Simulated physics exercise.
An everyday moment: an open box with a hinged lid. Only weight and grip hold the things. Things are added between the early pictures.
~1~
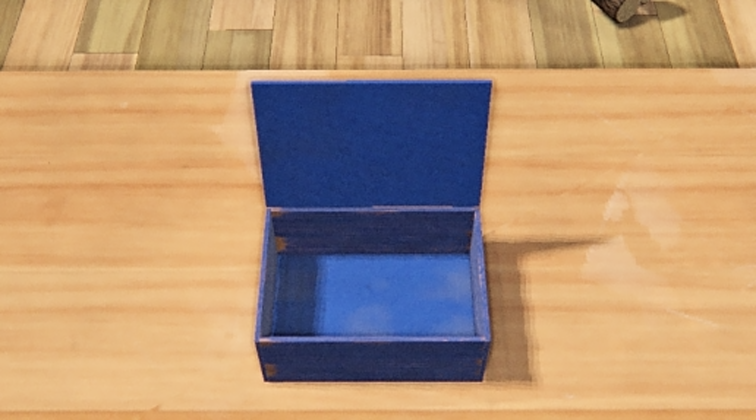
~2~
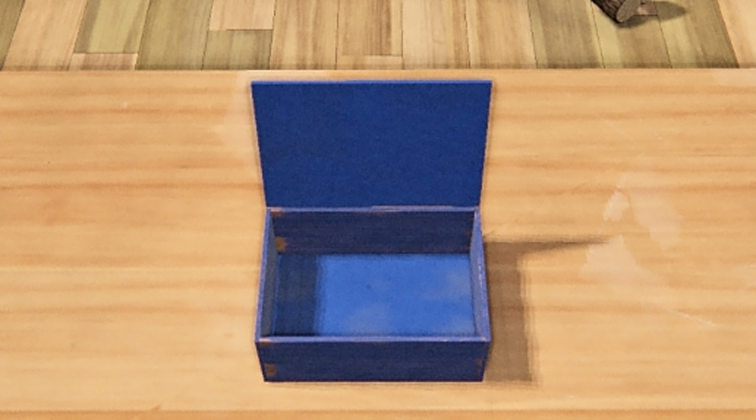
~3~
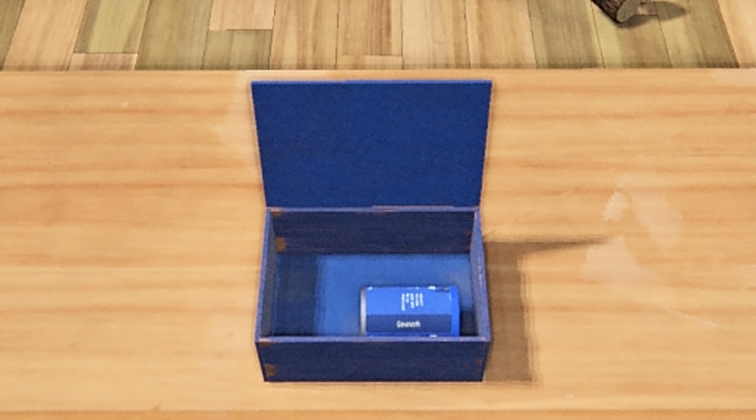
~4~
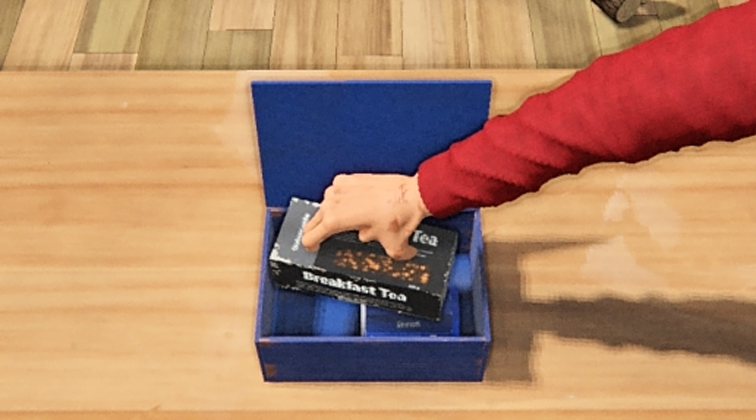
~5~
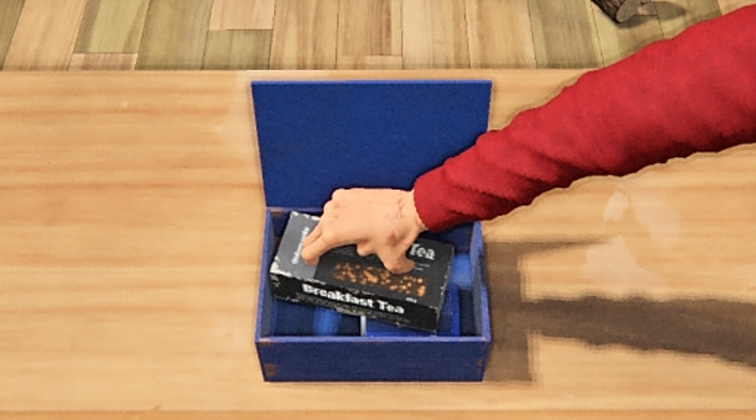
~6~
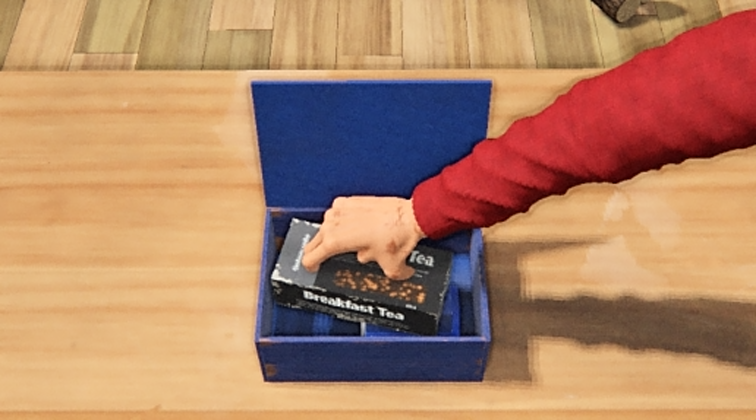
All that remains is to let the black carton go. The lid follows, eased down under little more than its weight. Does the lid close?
It sits on the rim.
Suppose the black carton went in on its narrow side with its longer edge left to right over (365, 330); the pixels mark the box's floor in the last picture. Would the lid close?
Then it sits on the rim.
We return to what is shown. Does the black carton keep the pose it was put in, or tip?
It ends up tilted.
Then, 0.60 s after the last picture, black carton on its side near (372, 254); blue tin rolled a little.
Then, 1.60 s after the last picture, lid 59° above the rim; black carton on its side near (372, 254).
Then, 2.10 s after the last picture, lid 18° above the rim; black carton on its side near (372, 254).
At rest, lid shut; tipped over in the box, black carton; blue tin in place. Seen from the same camera at the end, black carton near (372, 254).
